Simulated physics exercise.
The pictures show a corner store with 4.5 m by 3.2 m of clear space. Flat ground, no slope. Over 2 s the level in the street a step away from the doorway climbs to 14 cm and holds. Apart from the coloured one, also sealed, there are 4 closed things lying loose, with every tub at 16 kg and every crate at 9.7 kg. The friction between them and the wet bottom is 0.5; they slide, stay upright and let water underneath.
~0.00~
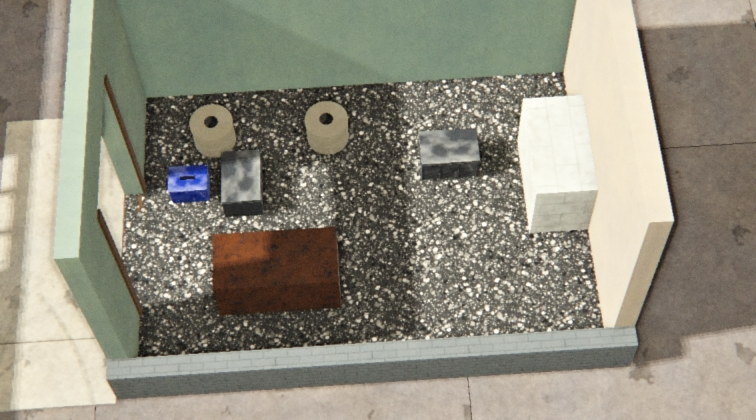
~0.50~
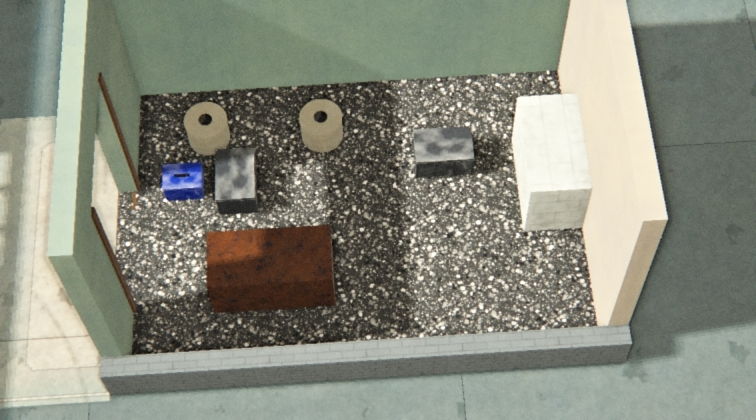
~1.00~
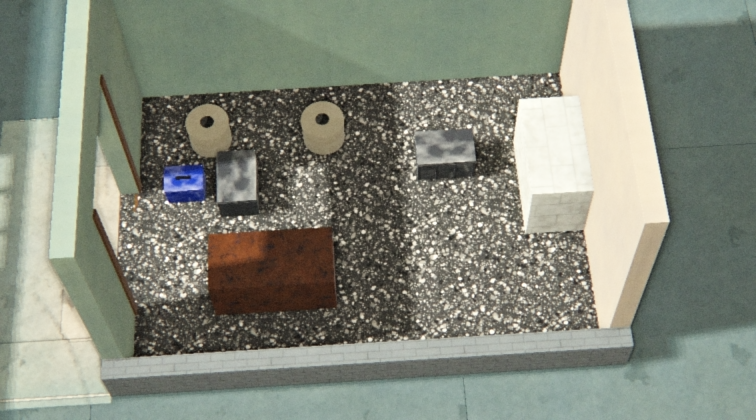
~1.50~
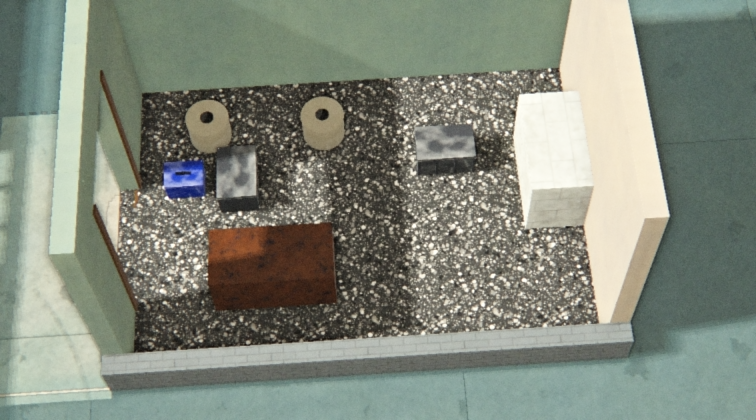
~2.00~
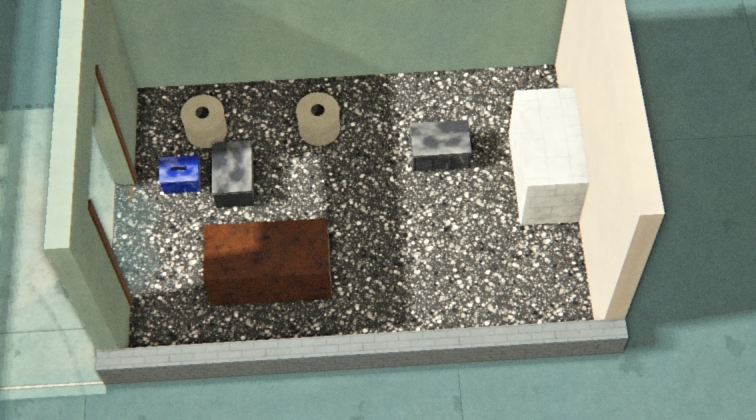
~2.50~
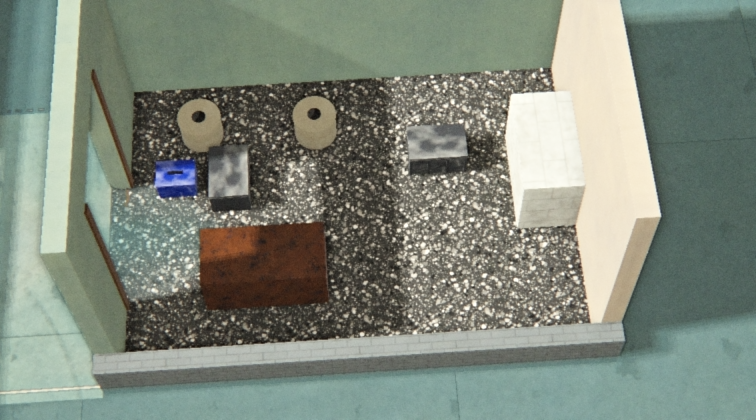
In a small store with a speckled floor, a blue tote, two tubs and some crates stayed put while the ground outside turned wet, and then shallow water spread in through the left side.
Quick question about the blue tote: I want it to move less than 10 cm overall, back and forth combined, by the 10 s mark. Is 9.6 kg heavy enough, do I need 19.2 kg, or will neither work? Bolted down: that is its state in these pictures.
You need 19.2 kg.
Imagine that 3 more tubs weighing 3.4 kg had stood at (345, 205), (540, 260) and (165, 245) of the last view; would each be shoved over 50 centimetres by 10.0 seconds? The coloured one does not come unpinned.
The first comes out above the threshold, the second below the threshold, the third above the threshold.
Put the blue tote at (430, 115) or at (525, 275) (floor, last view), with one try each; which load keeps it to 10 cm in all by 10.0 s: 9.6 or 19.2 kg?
For the first spot the lighter suffices, for the second the lighter suffices.
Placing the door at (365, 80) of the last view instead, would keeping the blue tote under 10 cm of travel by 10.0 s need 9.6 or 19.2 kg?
So the light mass does it.
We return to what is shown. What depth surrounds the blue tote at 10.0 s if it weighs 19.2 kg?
6 cm, roughly.
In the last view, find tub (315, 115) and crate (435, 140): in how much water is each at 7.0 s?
Some 2 cm at the first, some 3 cm at the second.
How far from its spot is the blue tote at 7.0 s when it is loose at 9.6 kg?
Shift: About 20 cm.
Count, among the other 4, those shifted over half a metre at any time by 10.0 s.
Counting them up, I find 1.
After 3.5 s the blue tote would be 0 cm from its start with 9.6 kg and 0 cm from its start with 19.2 kg; 4 cm of water round it then.
After 4.5 s the blue tote would be 8 cm from its start with 9.6 kg and 0 cm from its start with 19.2 kg; 5 cm of water round it then.
After 7.0 s the blue tote would be 15 cm from its start with 9.6 kg and 0 cm from its start with 19.2 kg; 6 cm of water round it then.
After 10.0 s the blue tote would be 20 cm from its start with 9.6 kg and 0 cm from its start with 19.2 kg; 6 cm of water round it then.
